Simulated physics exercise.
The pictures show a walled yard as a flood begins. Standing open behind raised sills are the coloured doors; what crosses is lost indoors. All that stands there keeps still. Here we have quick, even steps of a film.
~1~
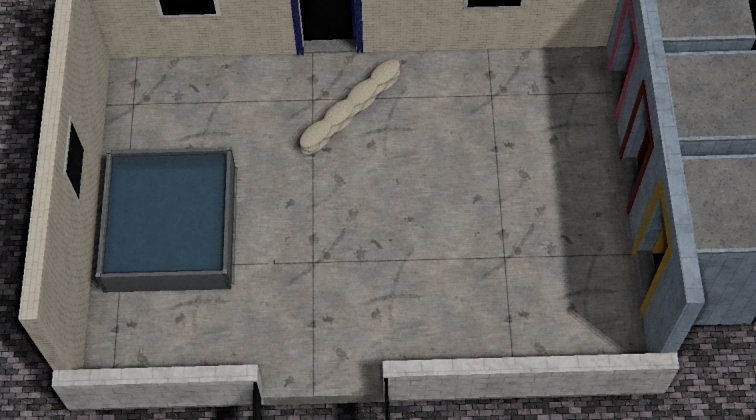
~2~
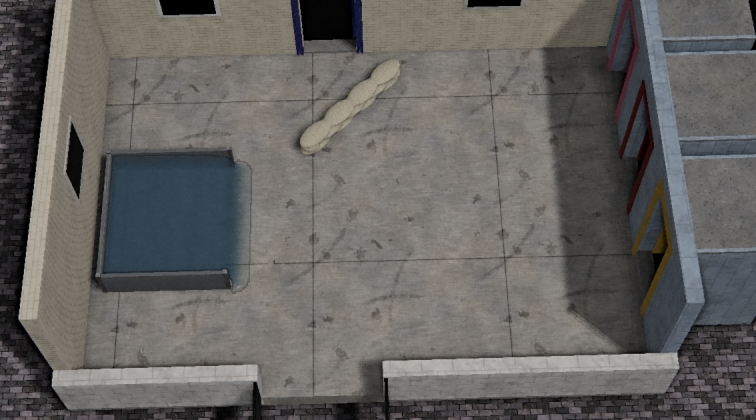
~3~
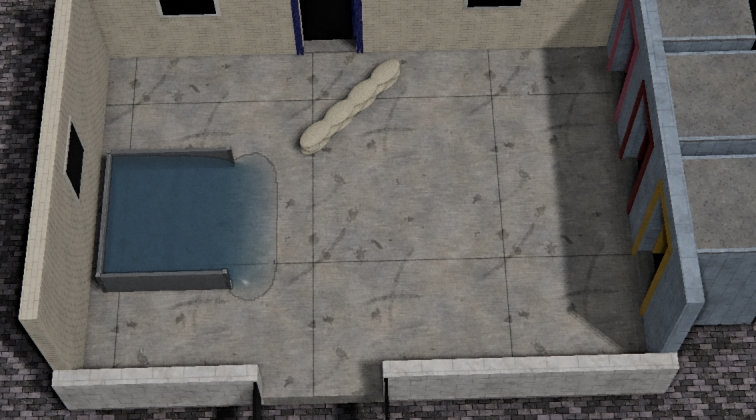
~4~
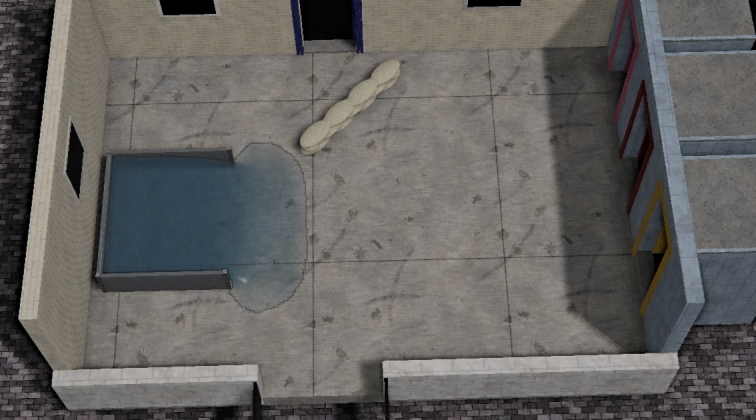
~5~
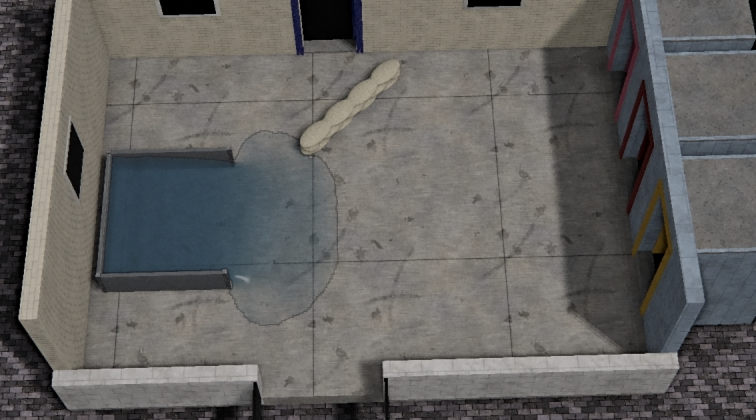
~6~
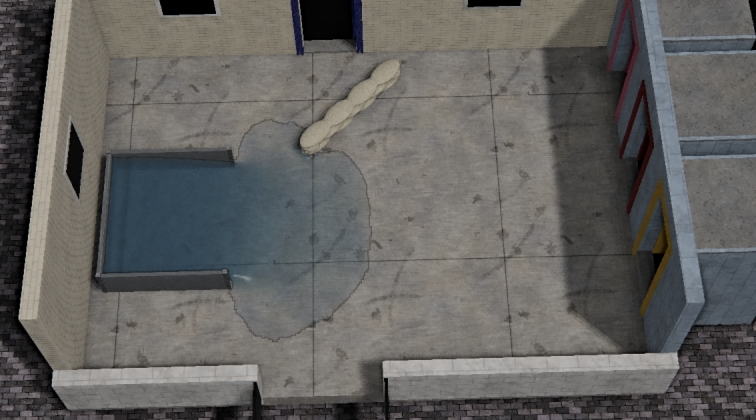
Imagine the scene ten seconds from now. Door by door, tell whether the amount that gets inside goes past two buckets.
Door by door: The pink door goes past two buckets, the blue door stays at two buckets or less, the yellow door stays at two buckets or less, the red door goes past two buckets.
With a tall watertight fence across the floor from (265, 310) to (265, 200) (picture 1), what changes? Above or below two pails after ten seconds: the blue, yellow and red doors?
Blue door overshoots; yellow door undershoots; red door undershoots.
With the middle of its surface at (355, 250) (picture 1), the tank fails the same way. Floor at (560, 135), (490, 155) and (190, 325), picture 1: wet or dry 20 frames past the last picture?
Going through them in that order: Waterlogged, waterlogged and still bare.
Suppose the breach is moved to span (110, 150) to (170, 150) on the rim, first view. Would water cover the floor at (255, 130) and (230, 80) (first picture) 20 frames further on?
In the order asked: The first spot is swamped and the second is swamped.
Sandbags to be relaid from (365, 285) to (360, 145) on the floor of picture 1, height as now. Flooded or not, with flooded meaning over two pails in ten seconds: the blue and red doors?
Blue door: Beyond limit; red door: Within limit.
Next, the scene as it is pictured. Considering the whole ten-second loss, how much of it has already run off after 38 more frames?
65 per cent.
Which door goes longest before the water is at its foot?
The one in pink.
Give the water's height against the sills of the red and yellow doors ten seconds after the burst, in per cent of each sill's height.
Estimate, in order: 100 and 30 percent.
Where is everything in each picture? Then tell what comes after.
In the first frame, the open tank at (166, 213) is whole and still.
In the second frame, water pours out at (228, 220) and has run to (242, 165).
In the third frame, water pours out at (228, 221) and has run to (254, 294).
In the fourth frame, water pours out at (228, 221) and has run to (281, 296).
In the fifth frame, the front is at (323, 281), out from the gap at (228, 222).
In the sixth frame, water pours out at (228, 222) and has run to (362, 266).
A moment on, water covers 30 % of the floor; the pink door not reached, the blue door not reached, the yellow door not reached, the red door not reached.
Next, water covers 50 % of the floor; the pink door not reached, the blue door wet at the sill, nothing in, the yellow door not reached, the red door not reached.
Then, water covers 70 % of the floor; the pink door wet at the sill, nothing in, the blue door under two buckets in, the yellow door wet at the sill, nothing in, the red door over two buckets in.
Later, water covers 70 % of the floor; the pink door over two buckets in, the blue door under two buckets in, the yellow door wet at the sill, nothing in, the red door over two buckets in.
In the end, water covers 70 % of the floor; the pink door over two buckets in, the blue door under two buckets in, the yellow door wet at the sill, nothing in, the red door far over two buckets in.
